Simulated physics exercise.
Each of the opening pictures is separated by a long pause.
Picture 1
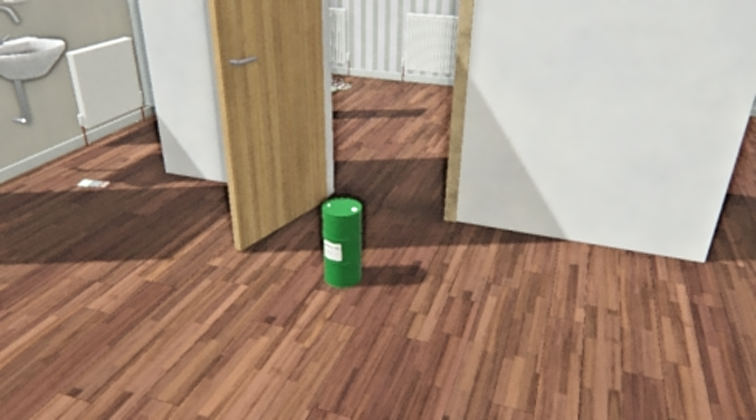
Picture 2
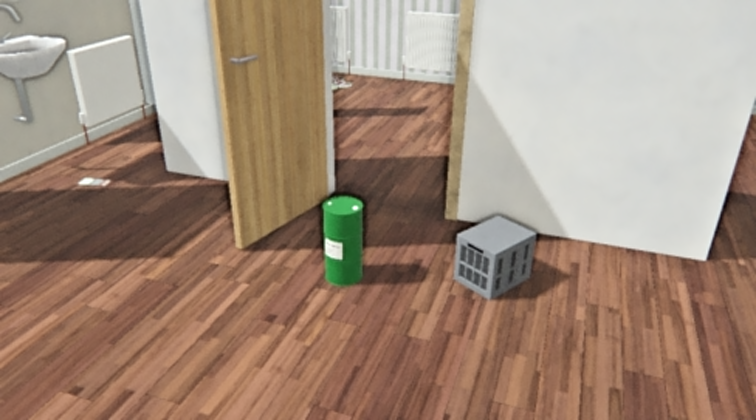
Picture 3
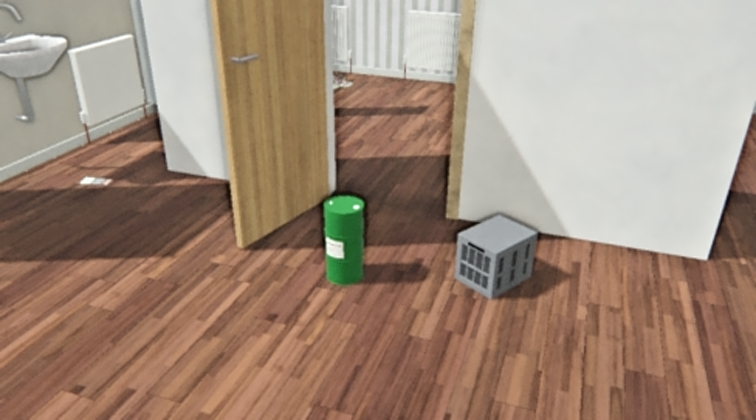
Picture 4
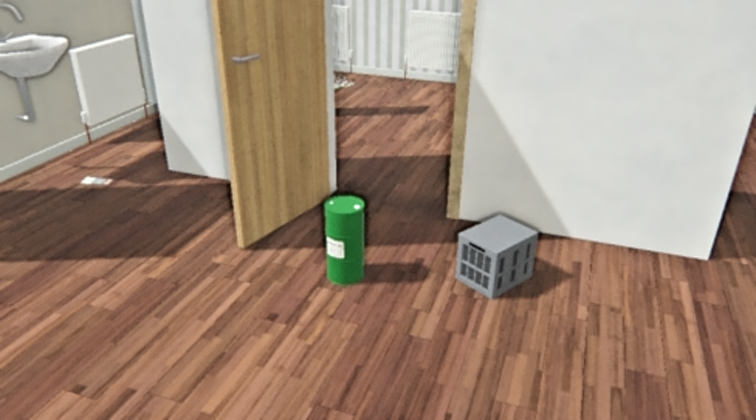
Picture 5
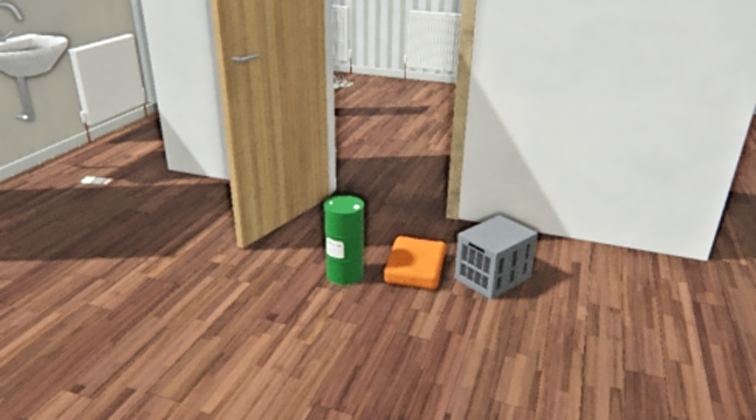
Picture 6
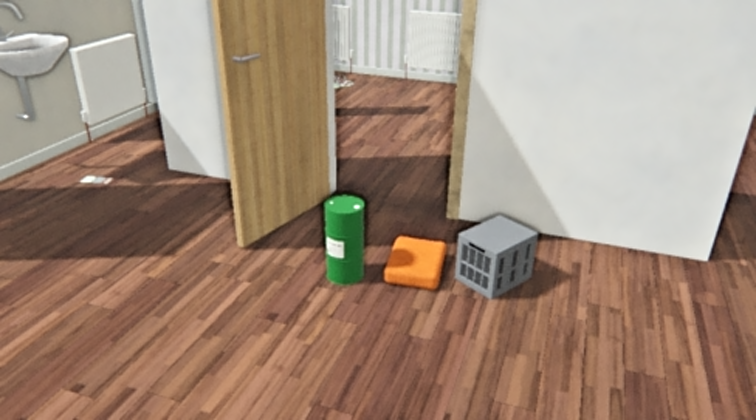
A green canister stands on a reddish-brown wood floor before a wide-open wooden door, seen from slightly above in a bright, white-walled interior. A sink and a white radiator are at the far left, with a white wall at the right. The door and canister stay put and the view barely shifts, while a grey crate appears to the right, then an orange cushion between them.
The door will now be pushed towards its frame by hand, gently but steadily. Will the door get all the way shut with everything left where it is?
Yes, it finishes its swing.
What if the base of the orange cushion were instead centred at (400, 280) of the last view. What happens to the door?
Next, the door completes its arc.
Then, 0.90 s later than the last frame, door 79° open.
Then, 1.50 s later than the last frame, door 46° open.
Then, 2.00 s later than the last frame, door 17° open; orange cushion moved a little near (420, 262).
When it is over, door 0° open; all 3 as before. End places, in pixels of the last picture, orange cushion near (420, 262).
